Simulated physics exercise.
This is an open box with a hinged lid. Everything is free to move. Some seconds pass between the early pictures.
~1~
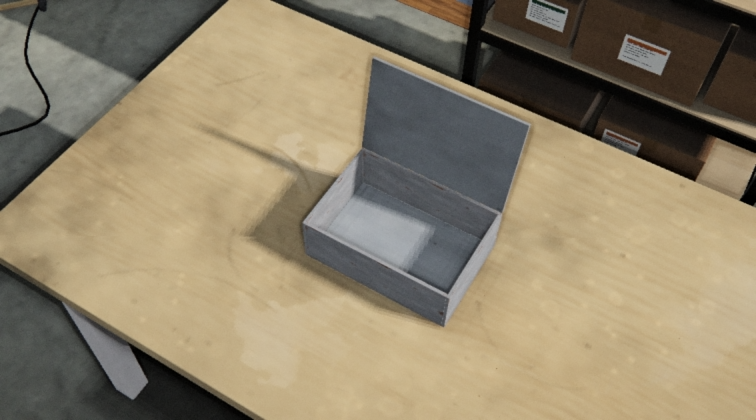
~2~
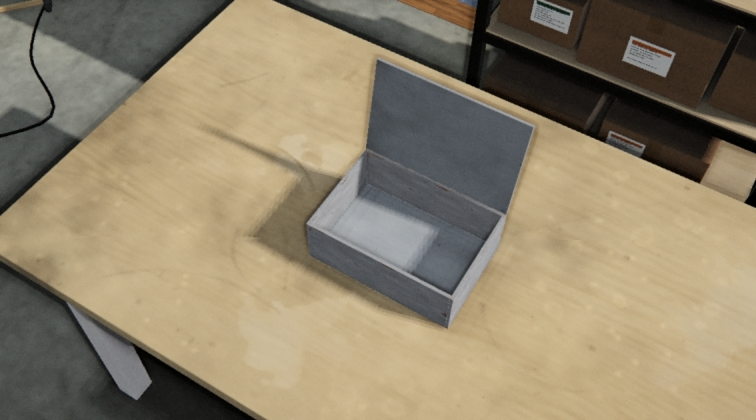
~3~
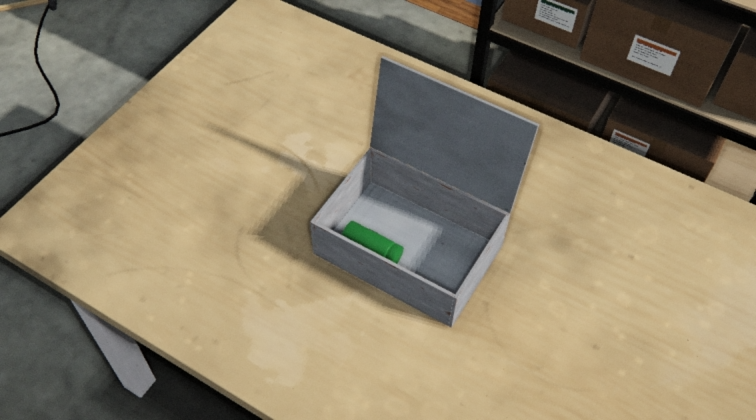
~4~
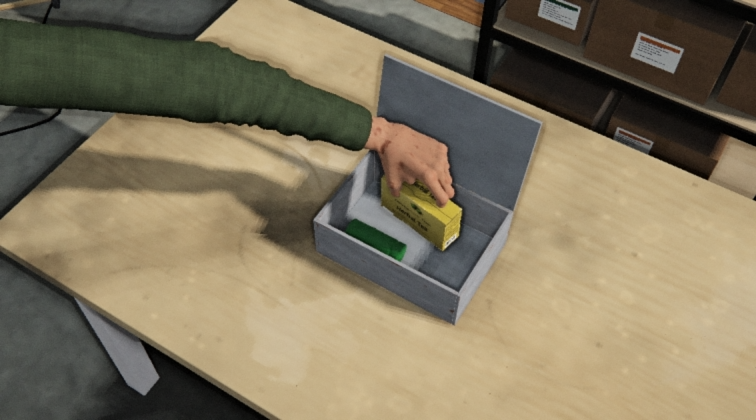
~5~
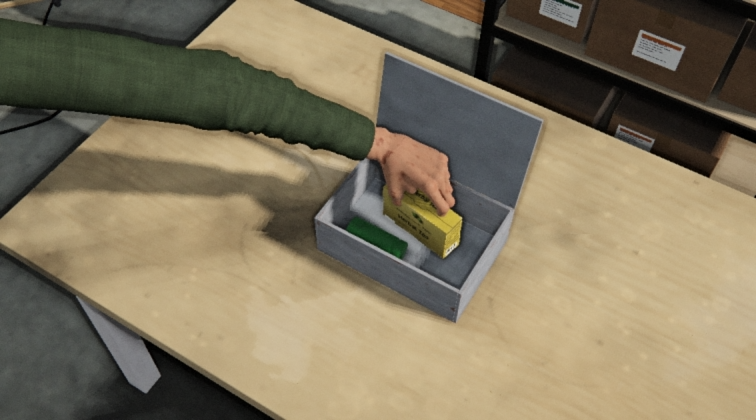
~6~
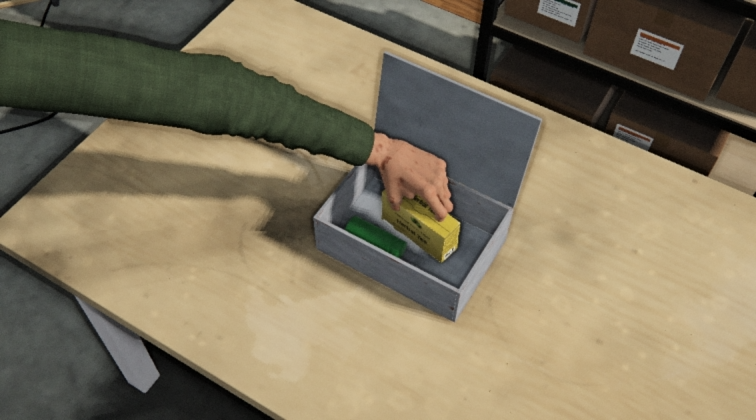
A hand in a green sleeve reached in from the left and lowered a yellow packet into an open gray box on a table, beside a green object that had appeared inside earlier.
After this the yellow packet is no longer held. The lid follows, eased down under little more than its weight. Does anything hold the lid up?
Outcome: The lid shuts flat.
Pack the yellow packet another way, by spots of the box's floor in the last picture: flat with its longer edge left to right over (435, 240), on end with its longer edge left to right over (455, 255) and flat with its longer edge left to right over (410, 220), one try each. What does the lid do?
First, it closes; second, it will not close; third, it closes.
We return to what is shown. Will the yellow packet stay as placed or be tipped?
The yellow packet keeps its pose.
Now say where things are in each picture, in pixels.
In the first frame, the last thing is not in view yet.
In the second frame, the last thing is not in view yet.
In the third frame, the last thing is not in view yet; green shaker (372, 245).
The fourth frame shows on its way; yellow packet (420, 208); green shaker (375, 243).
The fifth frame shows on its way; yellow packet (421, 216); green shaker (376, 240).
The sixth frame shows in place under the hand; yellow packet (420, 221); green shaker (375, 240).
Then, 0.80 s later than the last frame, lid starting down; yellow packet moved a little near (426, 227); green shaker moved a little.
Then, 1.50 s later than the last frame, lid 66° above the rim; yellow packet moved a little near (426, 227); green shaker moved a little.
Then, 1.90 s later than the last frame, lid 40° above the rim; yellow packet moved a little near (426, 227); green shaker moved a little.
Then, 2.30 s later than the last frame, lid 9° above the rim; yellow packet moved a little near (426, 227); green shaker moved a little.
When it is over, lid shut; moved from the start, yellow packet; green shaker as before. End places, in pixels of the last picture, yellow packet near (426, 227).
